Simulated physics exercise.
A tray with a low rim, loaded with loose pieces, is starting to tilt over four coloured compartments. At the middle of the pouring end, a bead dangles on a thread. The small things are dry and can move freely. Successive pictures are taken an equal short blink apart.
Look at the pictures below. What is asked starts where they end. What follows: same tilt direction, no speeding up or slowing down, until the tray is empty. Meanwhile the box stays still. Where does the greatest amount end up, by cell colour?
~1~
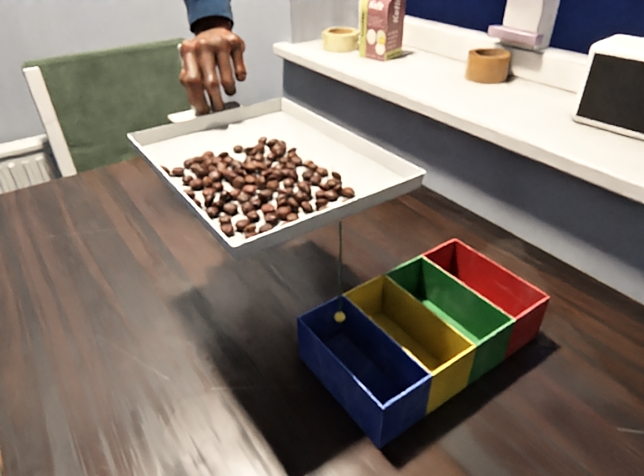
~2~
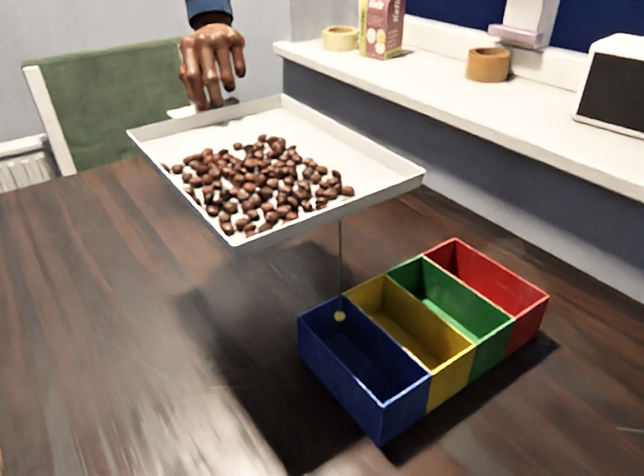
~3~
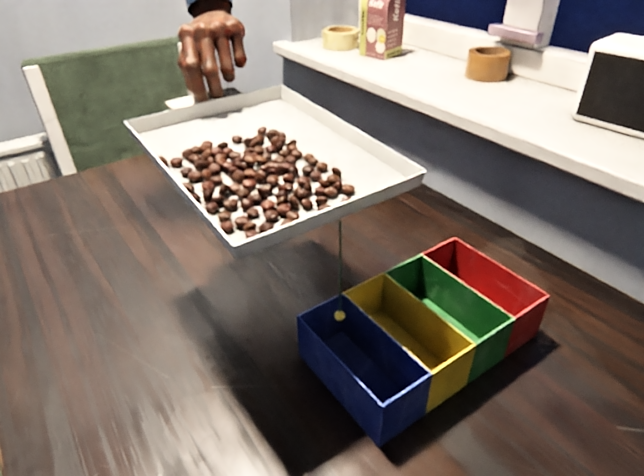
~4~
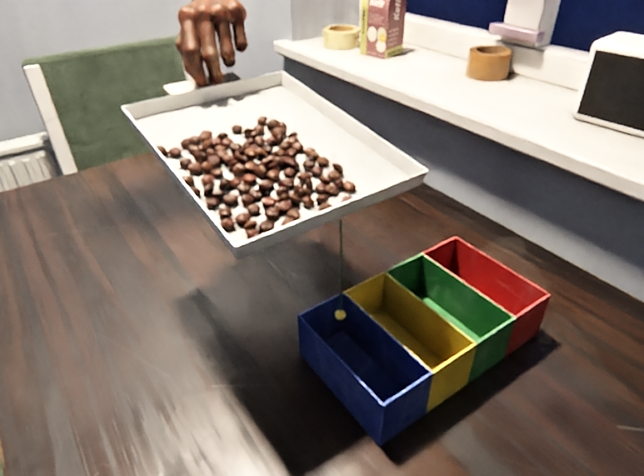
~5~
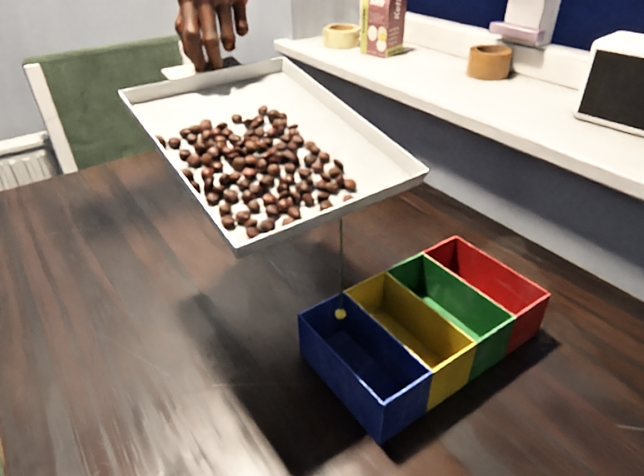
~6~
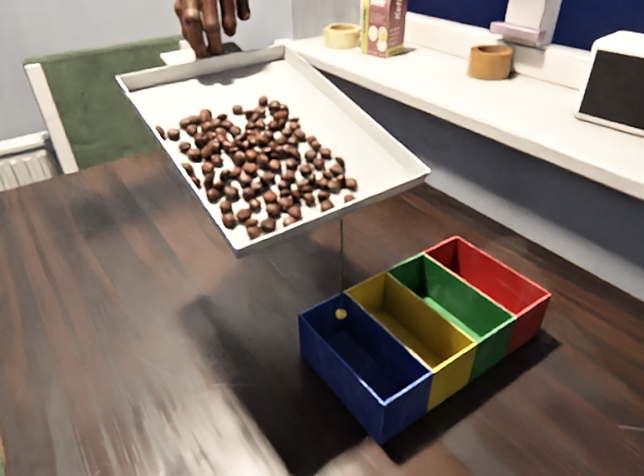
In the blue cell.
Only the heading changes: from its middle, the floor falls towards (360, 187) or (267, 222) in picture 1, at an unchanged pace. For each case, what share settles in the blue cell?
Around 10 per cent first, around 0 per cent next.
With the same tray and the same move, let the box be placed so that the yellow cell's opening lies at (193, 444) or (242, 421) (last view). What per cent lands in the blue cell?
Close to 0 in a hundred, then close to 0 in a hundred.
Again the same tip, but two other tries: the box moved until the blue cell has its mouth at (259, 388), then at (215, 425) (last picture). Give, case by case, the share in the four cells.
Some 90 percent, followed by some 90 percent.
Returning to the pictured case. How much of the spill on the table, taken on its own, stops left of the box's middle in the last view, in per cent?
It works out to some 90 per cent.
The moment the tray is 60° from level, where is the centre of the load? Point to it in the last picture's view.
Check around (308, 181) in the last picture.
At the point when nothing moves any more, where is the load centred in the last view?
Roughly at (377, 413).
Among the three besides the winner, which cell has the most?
Second place: That yellow cell.
Shortly afterwards, tray tipped steeply; the whole lot on the tray.
Next, tray tipped right over; near a third on the tray; a little in the blue cell; a little in the yellow cell; near half falling or outside the box.
Some moments later, tray tipped past a quarter turn; near a third in the blue cell; near a quarter in the yellow cell; only a few in the green cell; near half falling or outside the box.
In the end, tray tipped past a quarter turn; near a third in the blue cell; near a quarter in the yellow cell; only a few in the green cell; none at all in the red cell; near half outside the box.
